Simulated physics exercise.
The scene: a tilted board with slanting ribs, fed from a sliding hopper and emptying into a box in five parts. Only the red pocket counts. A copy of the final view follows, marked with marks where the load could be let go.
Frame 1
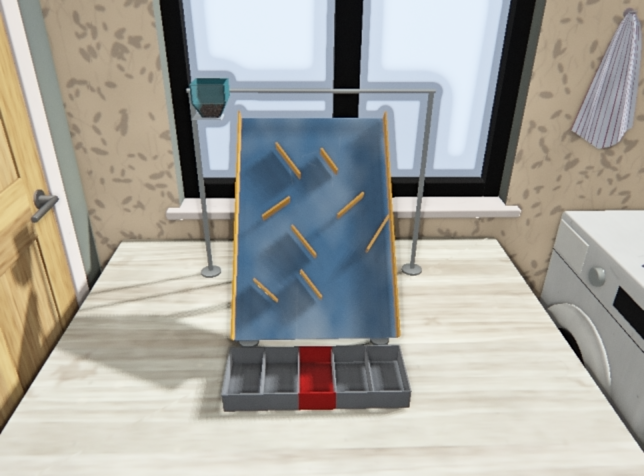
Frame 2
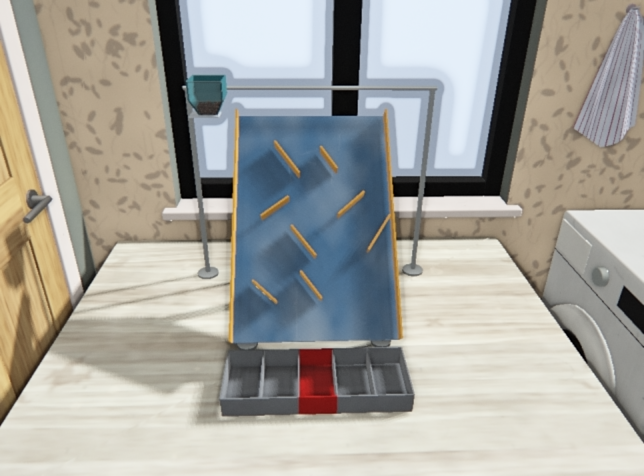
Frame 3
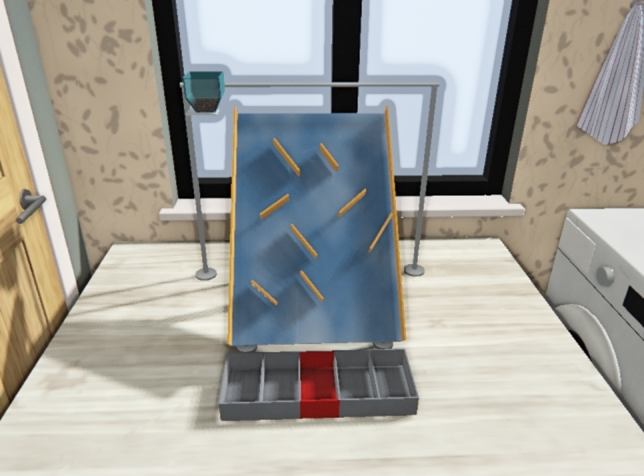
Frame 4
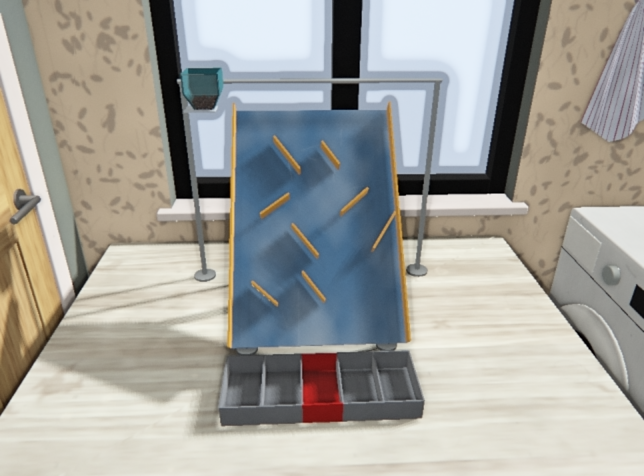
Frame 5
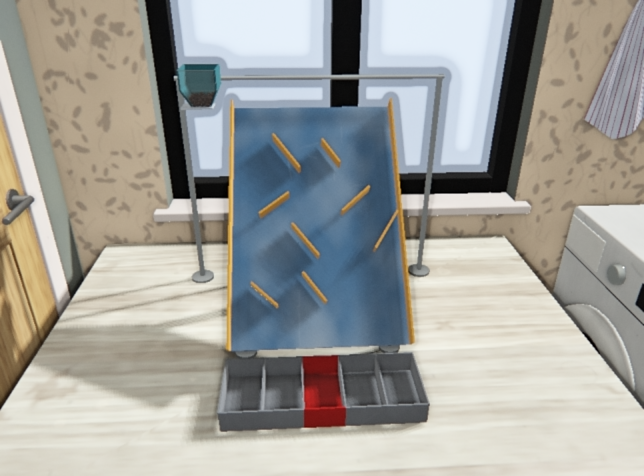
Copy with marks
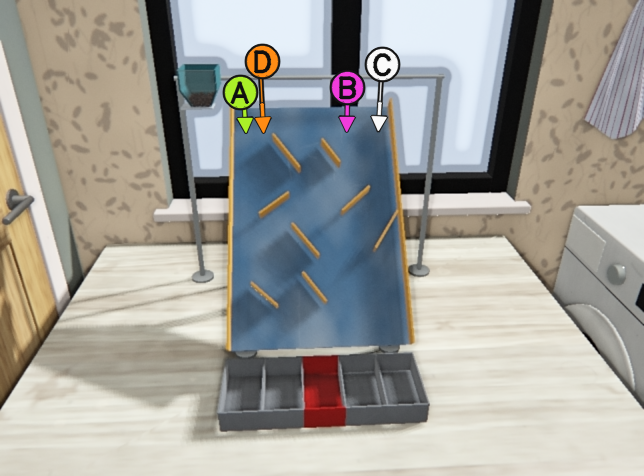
A tilted blue board with slanting orange ribs stood on a pale table above a five-part box with a red middle pocket, and nothing moved except the view, which drifted slightly closer.
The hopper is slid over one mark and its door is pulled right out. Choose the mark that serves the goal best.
Choose C.
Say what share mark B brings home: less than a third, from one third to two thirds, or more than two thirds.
Less than a third.
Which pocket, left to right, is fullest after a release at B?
The fourth.
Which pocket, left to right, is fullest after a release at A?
It is the first one.
On the marked copy, mark A meets the board at (245, 127); mark B meets the board at (346, 126); mark C meets the board at (378, 125); mark D meets the board at (263, 127).
With A, a small part in the red pocket, about two thirds in other pockets, about a quarter outside the box.
With B, a small part in the red pocket, most in other pockets, a small part outside the box.
With C, about a third in the red pocket, about a third in other pockets, about a quarter outside the box.
With D, a small part in the red pocket, about two thirds in other pockets, about a quarter outside the box.
